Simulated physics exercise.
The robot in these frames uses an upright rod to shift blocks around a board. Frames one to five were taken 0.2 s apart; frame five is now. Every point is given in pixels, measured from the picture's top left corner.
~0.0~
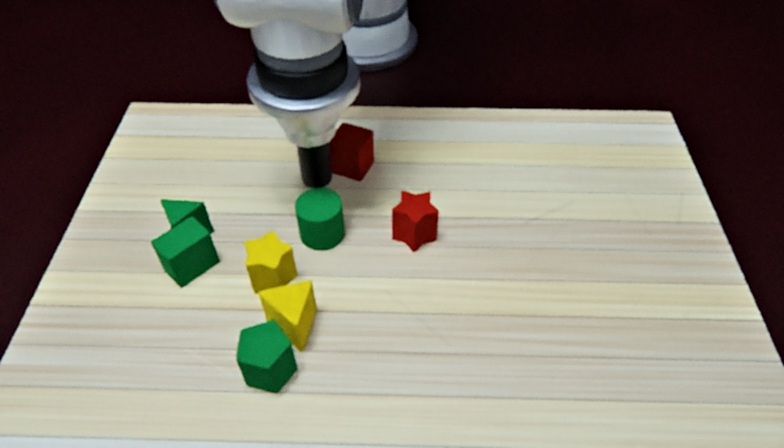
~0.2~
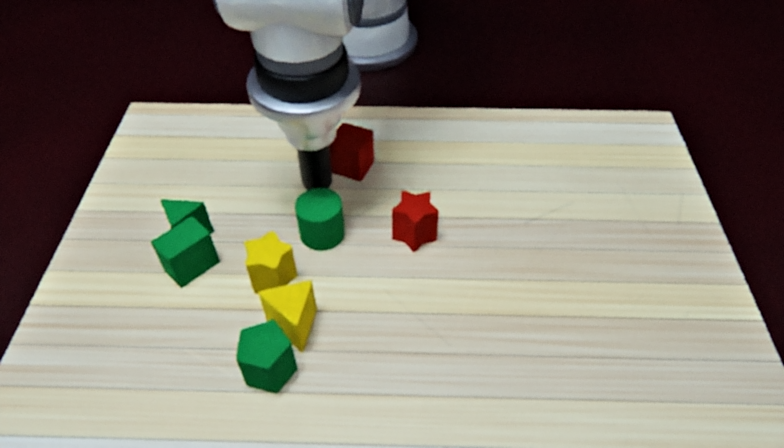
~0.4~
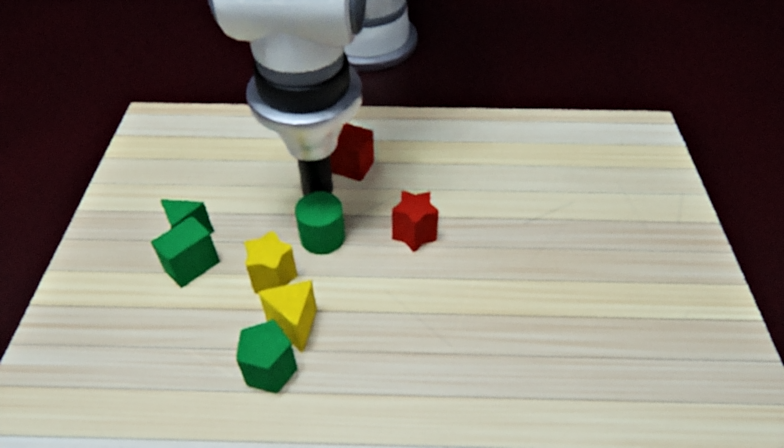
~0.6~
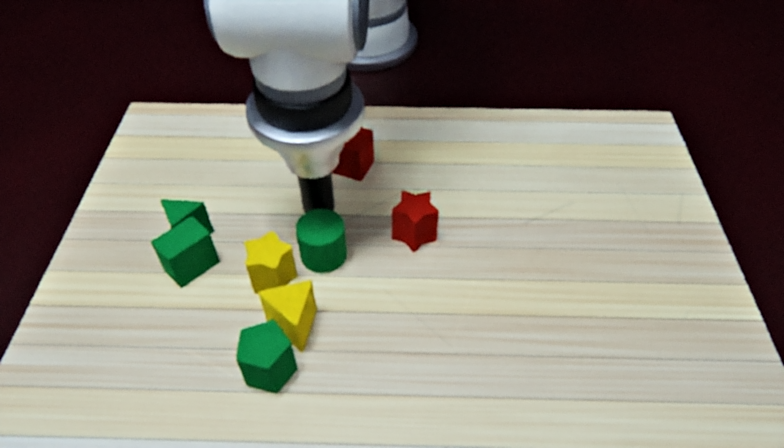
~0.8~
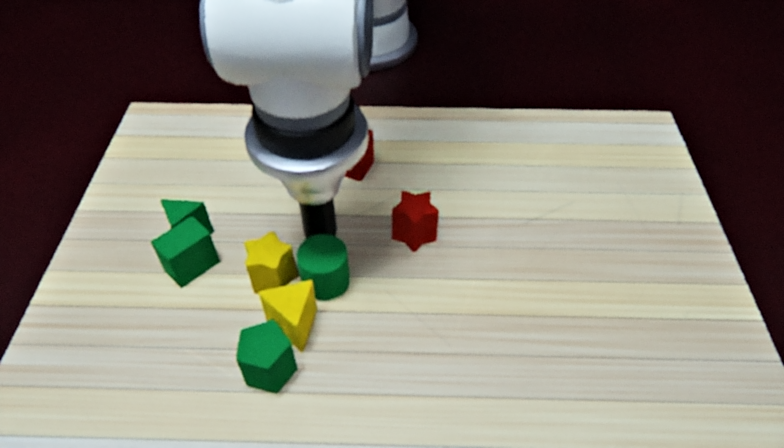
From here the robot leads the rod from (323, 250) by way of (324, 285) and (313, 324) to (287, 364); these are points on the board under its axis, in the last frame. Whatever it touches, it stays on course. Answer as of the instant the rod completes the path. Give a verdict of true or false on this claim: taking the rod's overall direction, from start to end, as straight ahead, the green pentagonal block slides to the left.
This is false.
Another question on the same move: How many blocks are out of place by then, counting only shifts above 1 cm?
Answer: Three or more.
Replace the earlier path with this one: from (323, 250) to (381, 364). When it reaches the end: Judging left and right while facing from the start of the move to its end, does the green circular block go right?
Yes - that is the case.
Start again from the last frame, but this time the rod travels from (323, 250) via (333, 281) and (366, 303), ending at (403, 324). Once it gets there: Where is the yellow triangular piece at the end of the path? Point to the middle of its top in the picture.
Its top middle: (303, 319).
On the path given first. One third of the way, rod at (322, 270); green pentagonal block at (254, 349); yellow triangular piece at (301, 317), turned 55° clockwise; green circular block at (335, 290).
Two thirds of the way, rod at (310, 309); green pentagonal block at (251, 353), turned 15° clockwise; yellow triangular piece at (304, 337), turned 55° clockwise; green circular block at (349, 312).
At the end, rod at (283, 349); green pentagonal block at (237, 365), turned 35° clockwise; yellow star-shaped block in place; yellow triangular piece at (293, 371), turned 15° clockwise; green circular block at (349, 312).
